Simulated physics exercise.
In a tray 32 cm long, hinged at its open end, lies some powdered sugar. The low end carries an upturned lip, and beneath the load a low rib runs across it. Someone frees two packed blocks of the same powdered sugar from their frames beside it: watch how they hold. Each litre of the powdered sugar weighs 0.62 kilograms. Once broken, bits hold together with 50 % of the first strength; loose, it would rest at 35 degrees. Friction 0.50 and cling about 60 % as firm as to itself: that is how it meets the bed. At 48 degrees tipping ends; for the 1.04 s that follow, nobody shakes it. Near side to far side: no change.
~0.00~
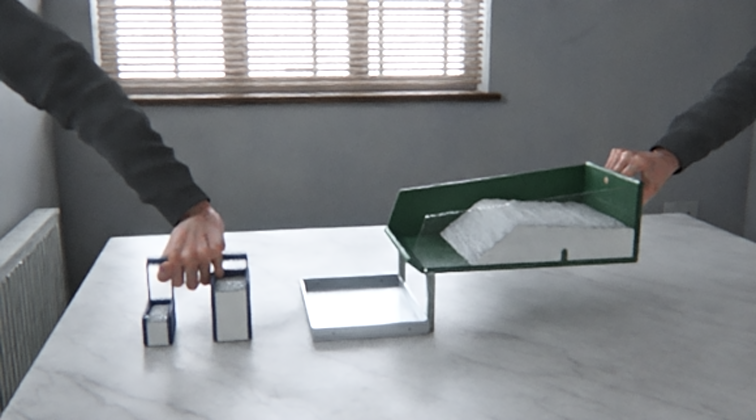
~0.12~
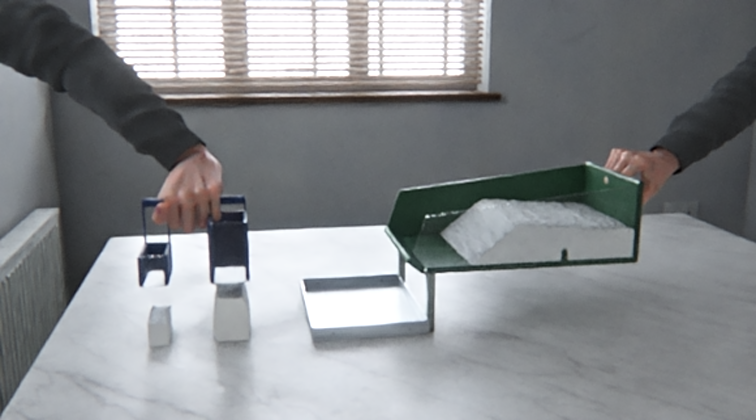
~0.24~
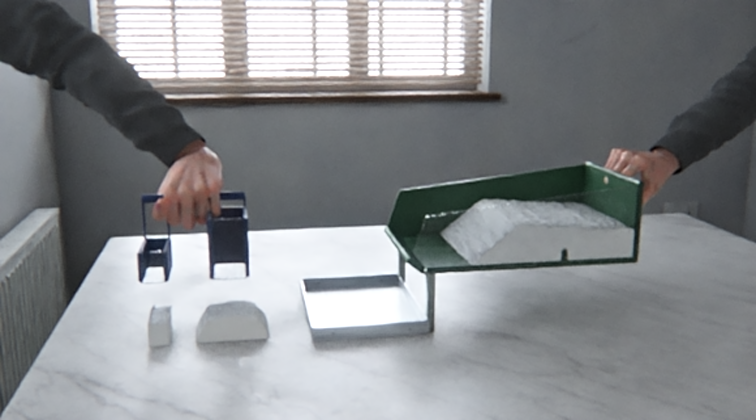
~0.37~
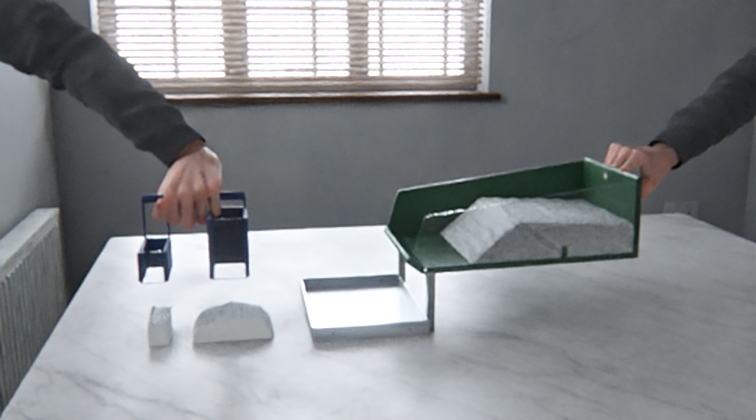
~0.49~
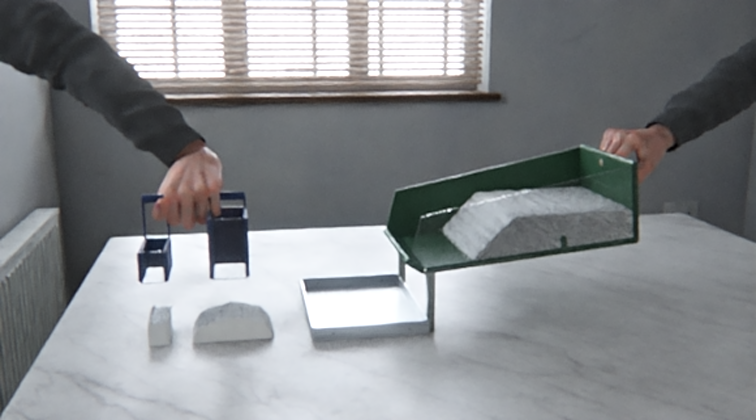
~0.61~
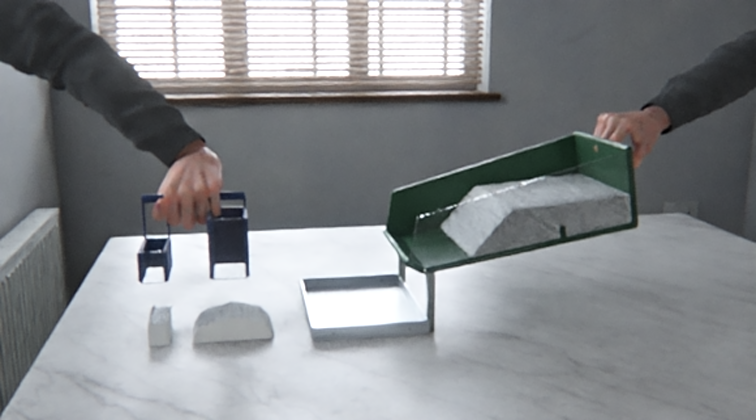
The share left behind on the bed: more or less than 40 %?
The share left behind on the bed is less than 40 %.
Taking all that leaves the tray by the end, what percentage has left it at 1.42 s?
Roughly 0 per cent.
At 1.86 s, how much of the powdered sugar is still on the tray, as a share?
60 %.
After 0.98 s, the tilt is 22 degrees and 100 % is on the bed.
After 1.42 s, the tilt is 38 degrees and 100 % is on the bed.
After 1.86 s, the tilt is 48 degrees and 61 % is on the bed.
After 2.30 s, the tilt is 48 degrees and 31 % is on the bed.
After 2.82 s, at the end, the tilt is 48 degrees and 30 % is on the bed.
